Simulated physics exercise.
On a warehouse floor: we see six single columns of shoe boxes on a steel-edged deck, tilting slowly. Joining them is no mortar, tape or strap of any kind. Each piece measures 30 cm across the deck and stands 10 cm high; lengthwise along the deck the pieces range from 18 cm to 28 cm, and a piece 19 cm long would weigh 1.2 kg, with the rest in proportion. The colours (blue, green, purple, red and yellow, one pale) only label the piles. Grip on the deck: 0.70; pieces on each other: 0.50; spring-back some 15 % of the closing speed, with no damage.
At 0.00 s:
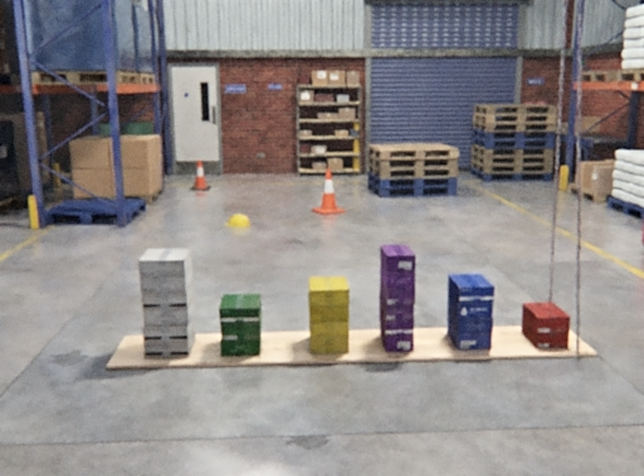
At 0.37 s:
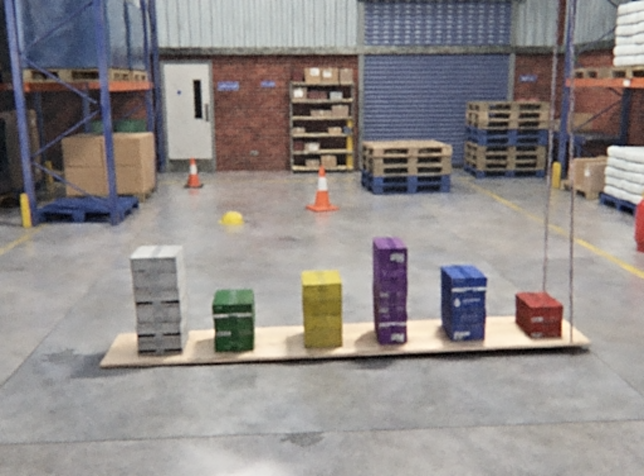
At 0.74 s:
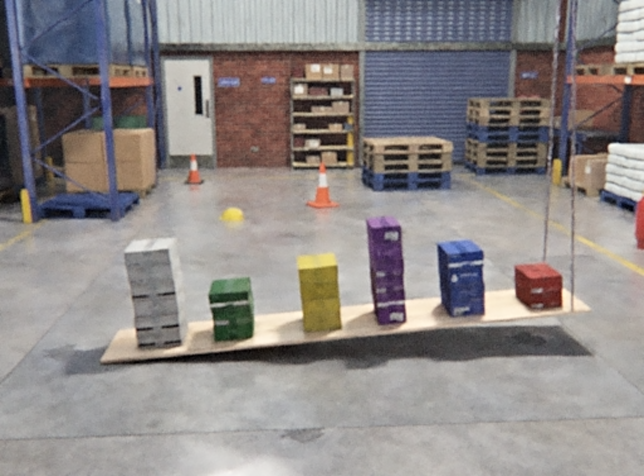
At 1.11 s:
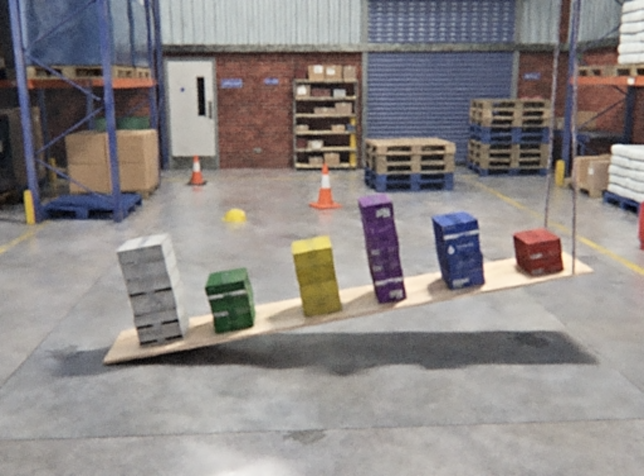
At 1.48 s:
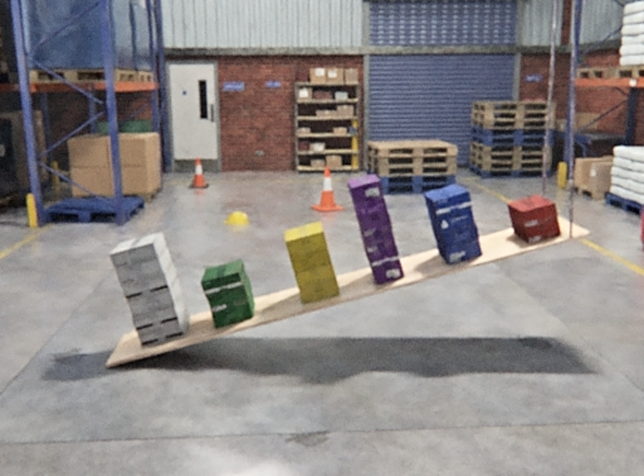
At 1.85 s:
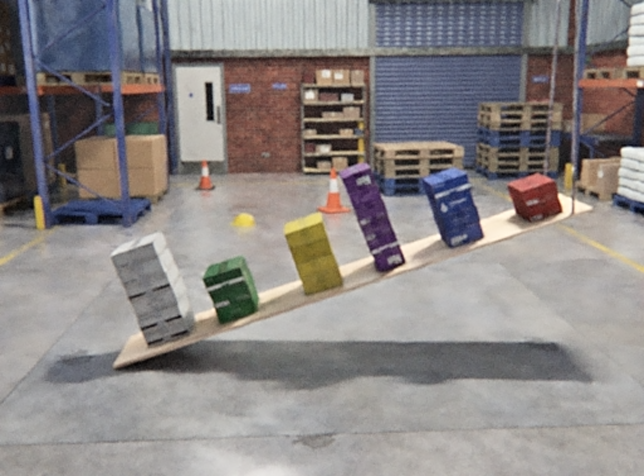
In the video, six colored stacks of boxes stand in a row on a flat board in a warehouse, and the board's right end gradually rises, leaving the white, green, yellow, purple, blue and red stacks leaning left.
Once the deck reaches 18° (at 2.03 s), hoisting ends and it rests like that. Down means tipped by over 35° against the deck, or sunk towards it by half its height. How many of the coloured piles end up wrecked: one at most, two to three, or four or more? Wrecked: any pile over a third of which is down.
Two to three.
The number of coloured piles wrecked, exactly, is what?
3.
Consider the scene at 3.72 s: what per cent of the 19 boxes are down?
At that moment 45 per cent.
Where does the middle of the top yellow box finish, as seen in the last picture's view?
I'd point at about (235, 281).
By 2.26 s, slope 18°; 4 of the 19 other boxes down; top purple box tilted 35°, 6 cm lower; top yellow box moved 32 mm.
By 2.78 s, slope 18°; 9 of the 19 other boxes down; top purple box upside down; top yellow box tilted 35°, 10 cm lower.
By 3.72 s, slope 18°; 9 of the 19 other boxes down; top purple box upside down; top green box tilted 30°, 50 mm lower.
When it is over (5.4 s), slope 18°; 10 of the 19 other boxes down; top purple box on its side; top yellow box tilted 19°, 17 cm lower. Wrecked, green, purple and yellow. In pixels of the last frame, middles, top purple box near (135, 330), top yellow box near (235, 281).
